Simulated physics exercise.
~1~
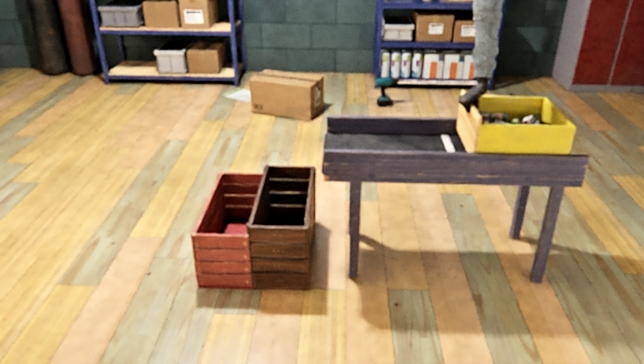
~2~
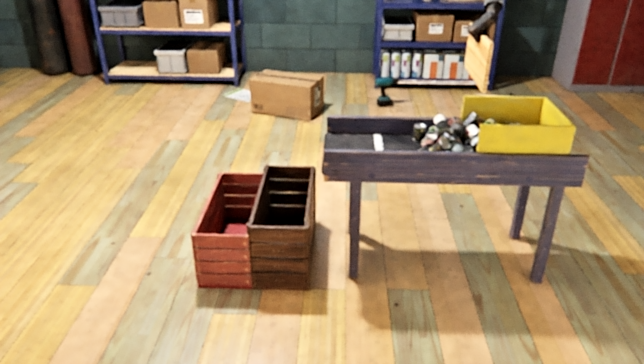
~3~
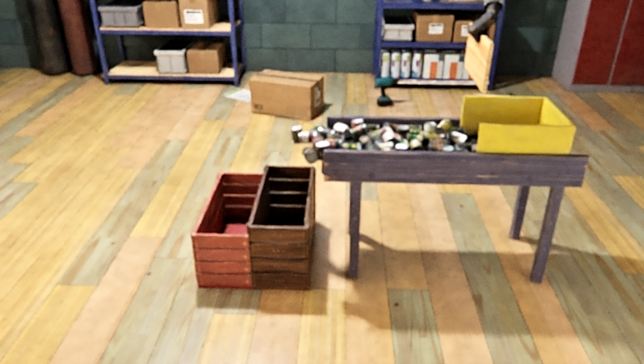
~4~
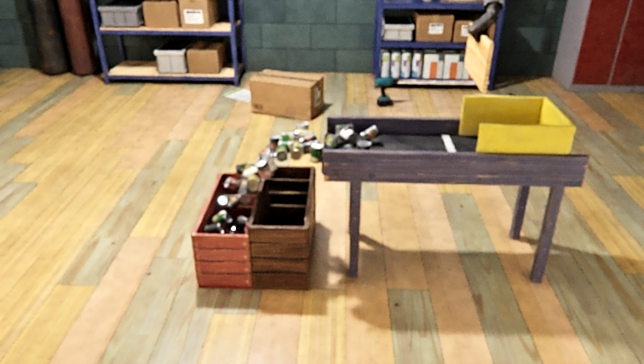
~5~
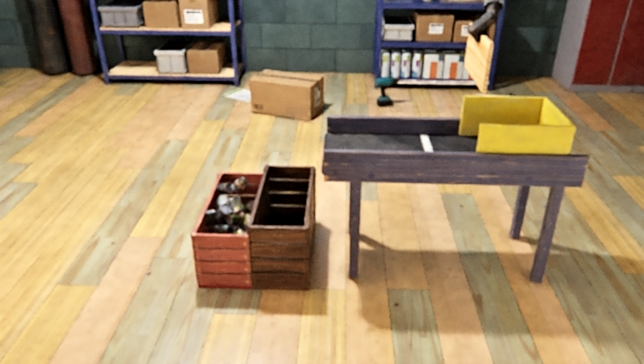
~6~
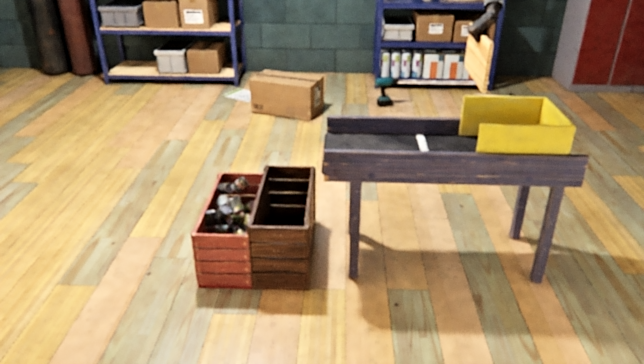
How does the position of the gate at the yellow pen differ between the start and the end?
At the start the gate is down, closing off the left side of the yellow pen. By the end it is raised well above the pen, still upright, leaving that side open.
